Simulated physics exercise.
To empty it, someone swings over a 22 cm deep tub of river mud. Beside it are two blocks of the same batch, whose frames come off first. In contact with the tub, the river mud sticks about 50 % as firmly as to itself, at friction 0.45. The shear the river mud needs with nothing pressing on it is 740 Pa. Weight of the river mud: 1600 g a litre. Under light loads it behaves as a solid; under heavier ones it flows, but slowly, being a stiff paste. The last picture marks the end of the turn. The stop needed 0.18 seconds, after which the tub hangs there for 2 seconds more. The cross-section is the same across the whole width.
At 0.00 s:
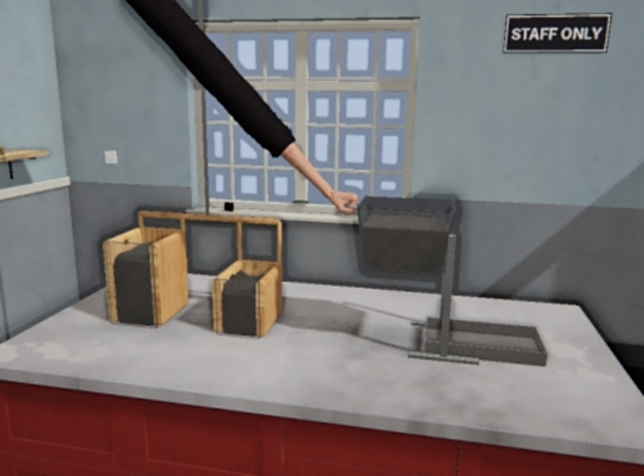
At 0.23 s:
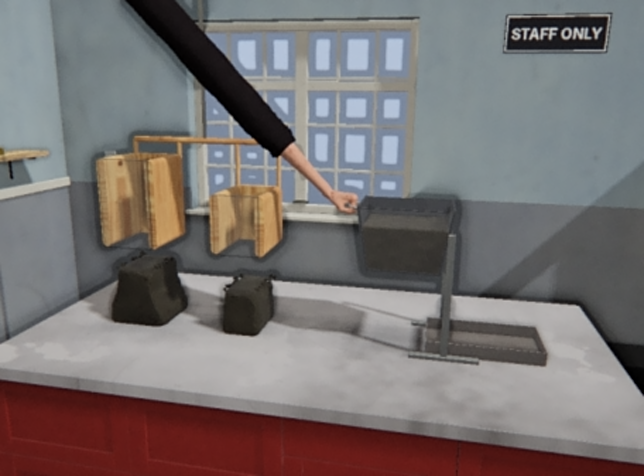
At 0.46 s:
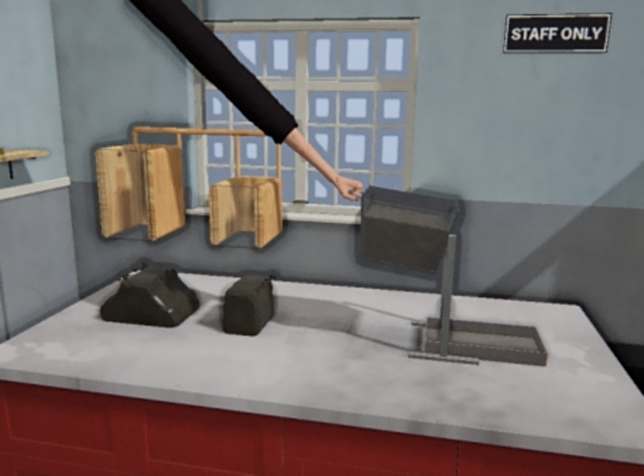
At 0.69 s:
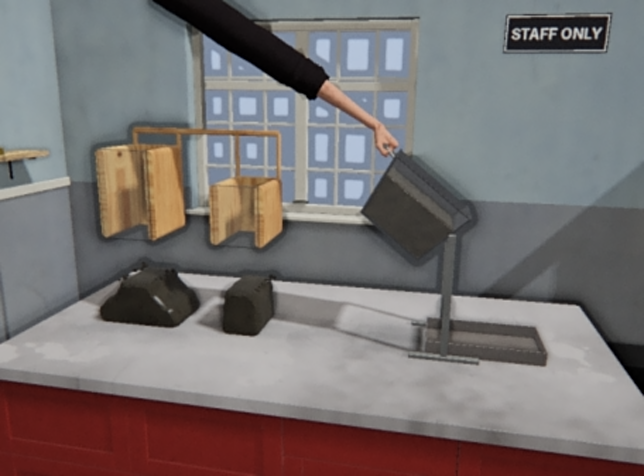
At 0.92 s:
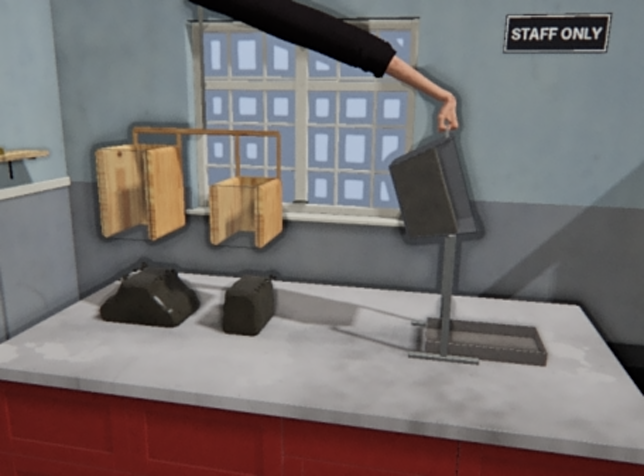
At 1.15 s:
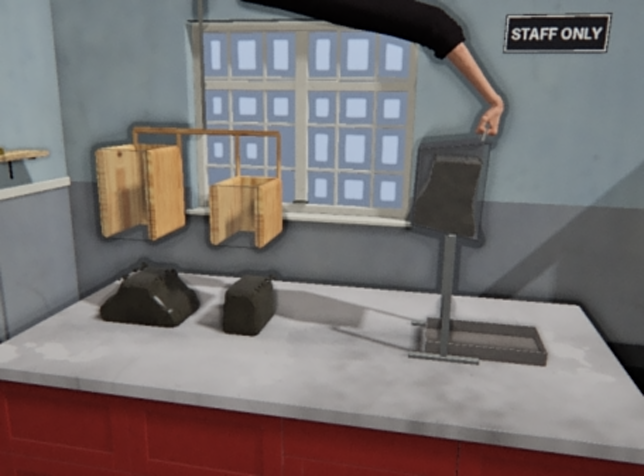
A hand held the rim of a tub of dark mud as wooden casings rose off two mud blocks and the left one slumped, then it swung the tub up and rightward onto its side.
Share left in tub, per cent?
Near 0 %.
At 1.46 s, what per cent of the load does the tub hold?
Roughly 40 per cent.
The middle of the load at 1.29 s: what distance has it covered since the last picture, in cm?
Some 8 cm.
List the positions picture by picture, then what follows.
Handle-side rim at (359, 207), tilt 0 degrees; highest point of the river mud at (430, 230); test blocks 28 cm, 18 cm high (left to right), in the first picture.
Handle-side rim at (359, 207), tilt 0 degrees; highest point of the river mud at (430, 230); test blocks 23 cm, 17 cm high (left to right), in the second picture.
Handle-side rim at (364, 196), tilt 8 degrees; highest point of the river mud at (369, 216); test blocks 18 cm, 17 cm high (left to right), in the third picture.
Handle-side rim at (398, 156), tilt 39 degrees; highest point of the river mud at (390, 176); test blocks 18 cm, 17 cm high (left to right), in the fourth picture.
Handle-side rim at (455, 139), tilt 72 degrees; highest point of the river mud at (434, 151); test blocks 18 cm, 17 cm high (left to right), in the fifth picture.
Handle-side rim at (491, 145), tilt 92 degrees; highest point of the river mud at (439, 161); test blocks 18 cm, 17 cm high (left to right), in the sixth picture.
By 1.29 s, the tub is at 92 degrees and holds 74 %.
By 1.46 s, the tub is at 92 degrees and holds 38 %.
By 1.63 s, the tub is at 92 degrees and holds 26 %.
By 1.80 s, the tub is at 92 degrees and holds 12 %.
By 3.15 s, at the end, the tub is at 92 degrees and holds 0 %.
